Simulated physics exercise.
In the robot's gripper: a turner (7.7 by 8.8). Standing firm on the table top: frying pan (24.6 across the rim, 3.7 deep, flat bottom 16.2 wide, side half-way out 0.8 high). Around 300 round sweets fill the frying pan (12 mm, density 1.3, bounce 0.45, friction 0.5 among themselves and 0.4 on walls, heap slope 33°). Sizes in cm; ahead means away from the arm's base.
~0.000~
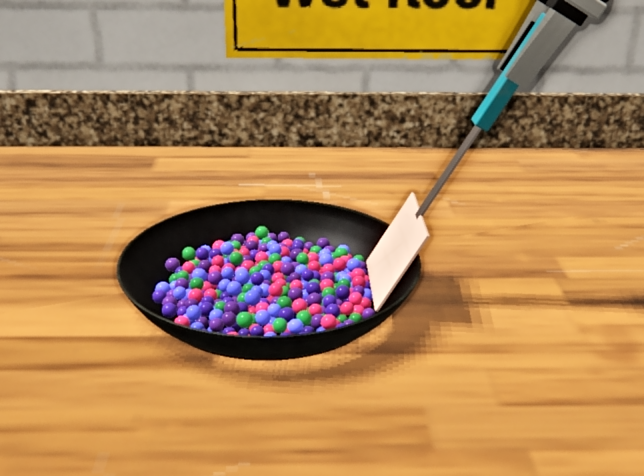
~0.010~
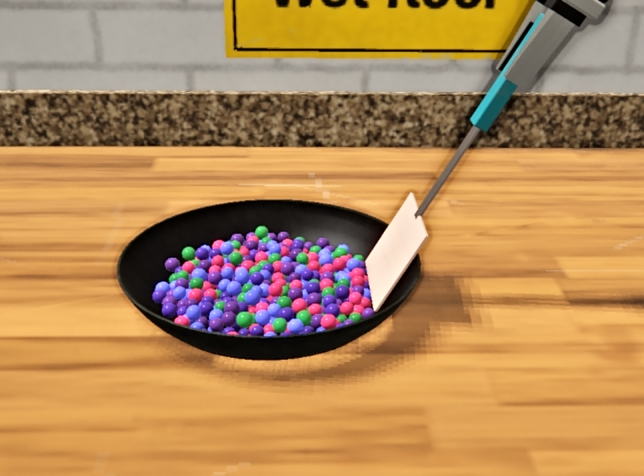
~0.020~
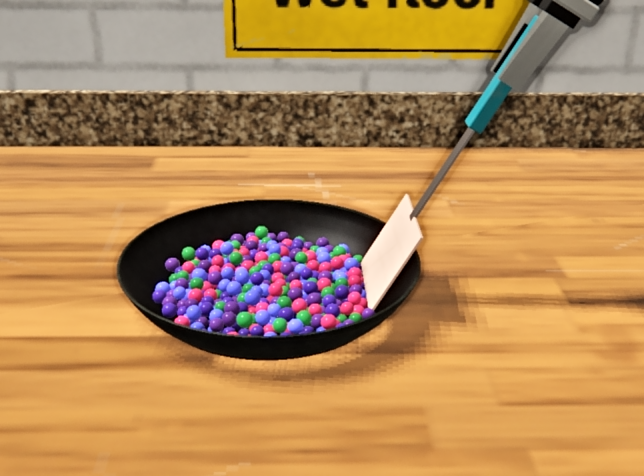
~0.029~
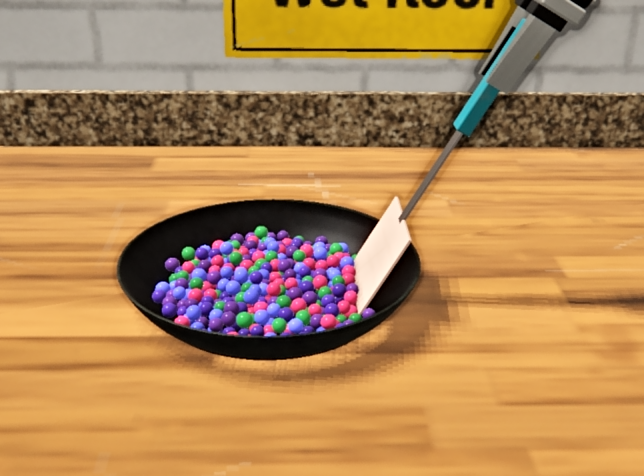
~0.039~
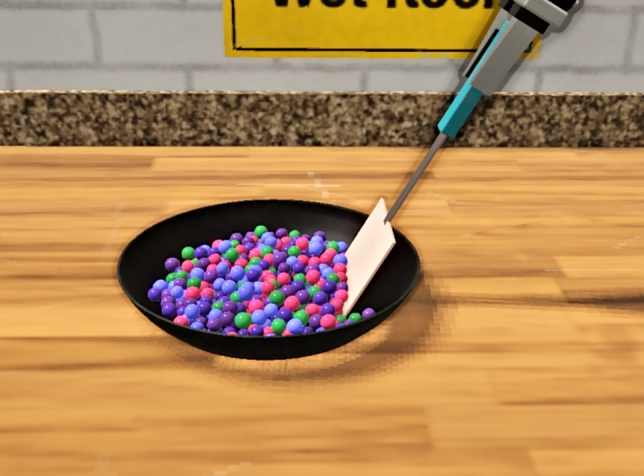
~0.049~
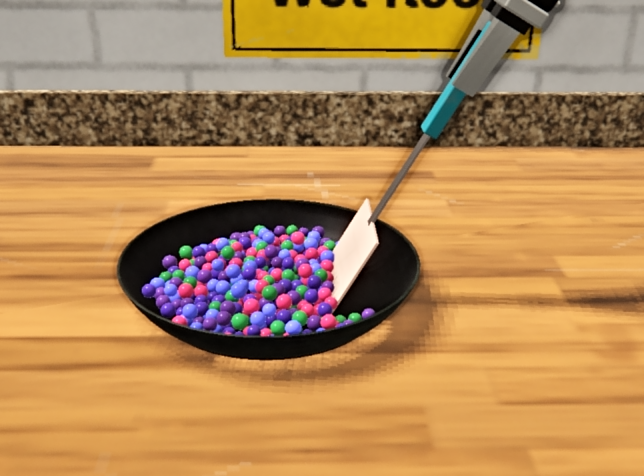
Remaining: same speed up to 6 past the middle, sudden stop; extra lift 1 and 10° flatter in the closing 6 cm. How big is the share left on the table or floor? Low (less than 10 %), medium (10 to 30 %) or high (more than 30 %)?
A medium share, 10 to 30 %, ends on the table or floor.
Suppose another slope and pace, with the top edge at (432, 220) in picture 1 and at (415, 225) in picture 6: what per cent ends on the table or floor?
Some 0 per cent.
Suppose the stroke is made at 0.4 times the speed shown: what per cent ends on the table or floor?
About 0 per cent.
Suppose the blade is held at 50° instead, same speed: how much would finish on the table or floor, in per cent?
Then about 15 per cent.
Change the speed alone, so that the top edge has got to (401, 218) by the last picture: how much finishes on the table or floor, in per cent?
Some 0 per cent.
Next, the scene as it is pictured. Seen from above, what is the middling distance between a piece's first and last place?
Roughly 6 cm.
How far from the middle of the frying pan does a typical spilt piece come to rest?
Roughly 22 cm.
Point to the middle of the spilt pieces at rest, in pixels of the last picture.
At about (25, 293).
After 0.07 s, sloping 61°, highest piece 5 above the table; 300 in the frying pan.
After 0.10 s, sloping 58°, highest piece 5 above the table; 300 in the frying pan.
After 0.31 s, sloping 51°, highest piece 5 above the table; 244 in the frying pan, 50 on the table or floor, 6 on the blade or in flight.
After 1.36 s, sloping 51°, highest piece 4 above the table; 243 in the frying pan, 57 on the table or floor.
In the end, 243 in the frying pan, 57 on the table or floor. That is 19 % on the table or floor.
